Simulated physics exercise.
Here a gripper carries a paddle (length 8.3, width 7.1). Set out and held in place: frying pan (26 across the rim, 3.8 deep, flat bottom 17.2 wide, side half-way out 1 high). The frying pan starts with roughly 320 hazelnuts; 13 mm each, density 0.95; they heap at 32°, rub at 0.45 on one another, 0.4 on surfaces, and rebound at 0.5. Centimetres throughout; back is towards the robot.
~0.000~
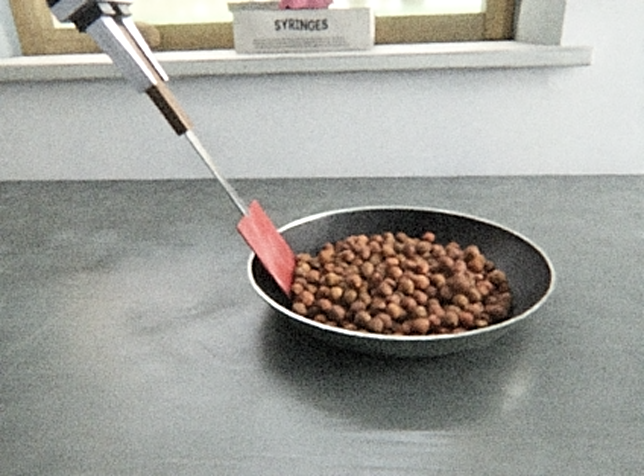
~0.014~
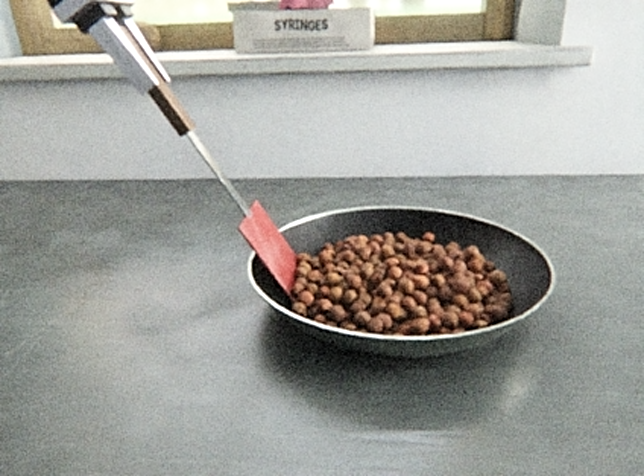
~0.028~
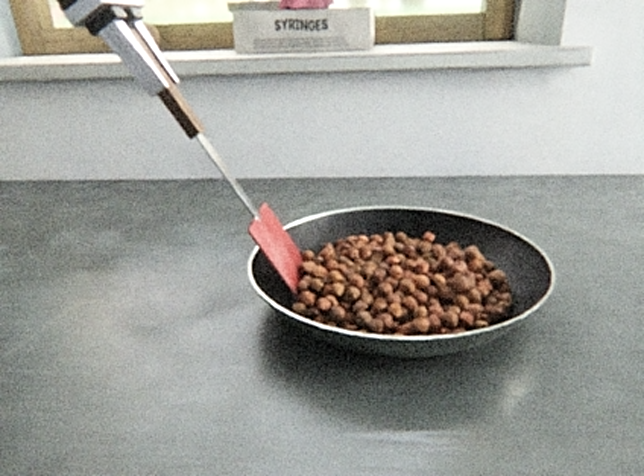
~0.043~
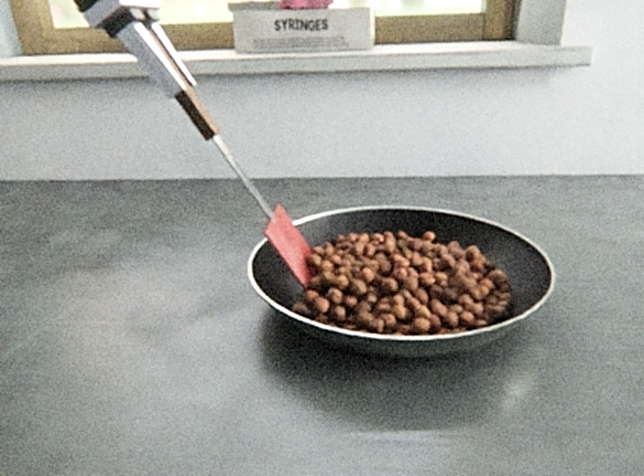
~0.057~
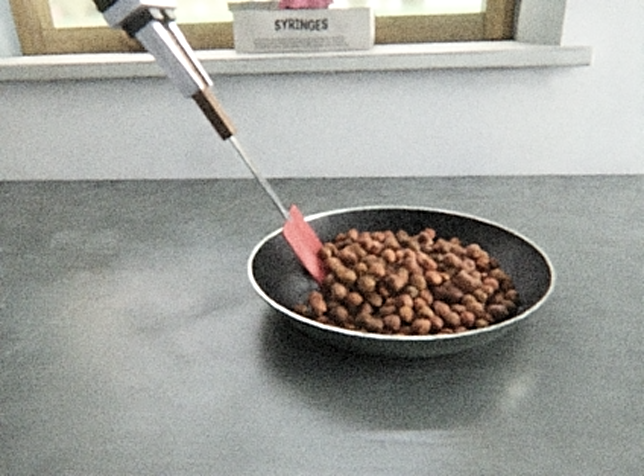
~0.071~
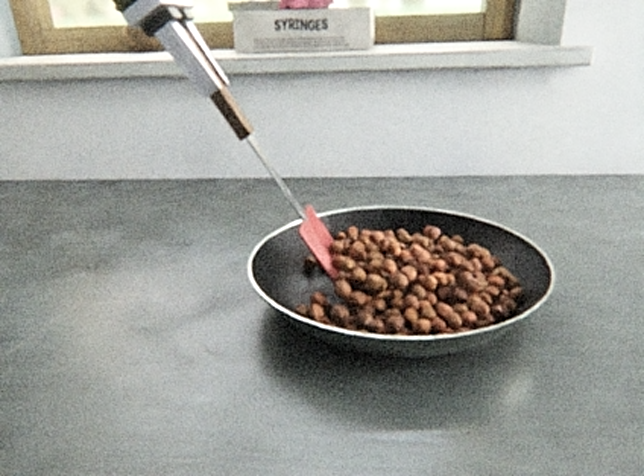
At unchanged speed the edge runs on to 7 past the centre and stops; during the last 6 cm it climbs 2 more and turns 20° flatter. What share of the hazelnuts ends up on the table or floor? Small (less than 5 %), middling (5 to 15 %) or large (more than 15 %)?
A middling share, 5 to 15 %, ends on the table or floor.
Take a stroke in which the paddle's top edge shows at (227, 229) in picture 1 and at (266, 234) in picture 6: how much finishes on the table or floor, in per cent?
About 5 per cent.
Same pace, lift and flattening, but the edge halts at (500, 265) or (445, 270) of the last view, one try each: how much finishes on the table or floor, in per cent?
Some 25 and 5 per cent.
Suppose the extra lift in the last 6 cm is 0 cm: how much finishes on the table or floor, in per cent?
Some 0 per cent.
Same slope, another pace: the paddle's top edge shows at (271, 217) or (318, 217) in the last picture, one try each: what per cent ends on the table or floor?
About 0 and 20 per cent.
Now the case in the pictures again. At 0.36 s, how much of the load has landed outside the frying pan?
About 8 per cent.
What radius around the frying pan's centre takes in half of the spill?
About 22 cm.
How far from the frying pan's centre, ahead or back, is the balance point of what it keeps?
Roughly 4.0 cm ahead.
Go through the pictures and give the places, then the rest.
Paddle top edge at (246, 213), sloping 59°; upper third of the load around (397, 274), from x 295 to 505, top at y 240; 325 in the frying pan, in the first picture.
Paddle top edge at (247, 213), sloping 59°; upper third of the load around (397, 274), from x 300 to 505, top at y 240, in the second picture.
Paddle top edge at (256, 215), sloping 59°; upper third of the load around (388, 273), from x 300 to 505, top at y 240, in the third picture.
Paddle top edge at (272, 217), sloping 59°; upper third of the load around (388, 270), from x 300 to 505, top at y 235, in the fourth picture.
Paddle top edge at (288, 218), sloping 59°; upper third of the load around (390, 267), from x 300 to 510, top at y 235, in the fifth picture.
Paddle top edge at (304, 217), sloping 59°; upper third of the load around (401, 267), from x 300 to 520, top at y 230; 325 in the frying pan, in the sixth picture.
After 0.11 s, sloping 59°, highest piece 6 above the table; 325 in the frying pan.
After 0.14 s, sloping 52°, highest piece 6 above the table; 325 in the frying pan.
After 0.36 s, sloping 39°, highest piece 6 above the table; 295 in the frying pan, 27 on the table or floor, 3 on the blade or in flight.
After 1.41 s, sloping 39°, highest piece 5 above the table; 293 in the frying pan, 32 on the table or floor.
At rest, 293 in the frying pan, 32 on the table or floor. That is 10 % on the table or floor.
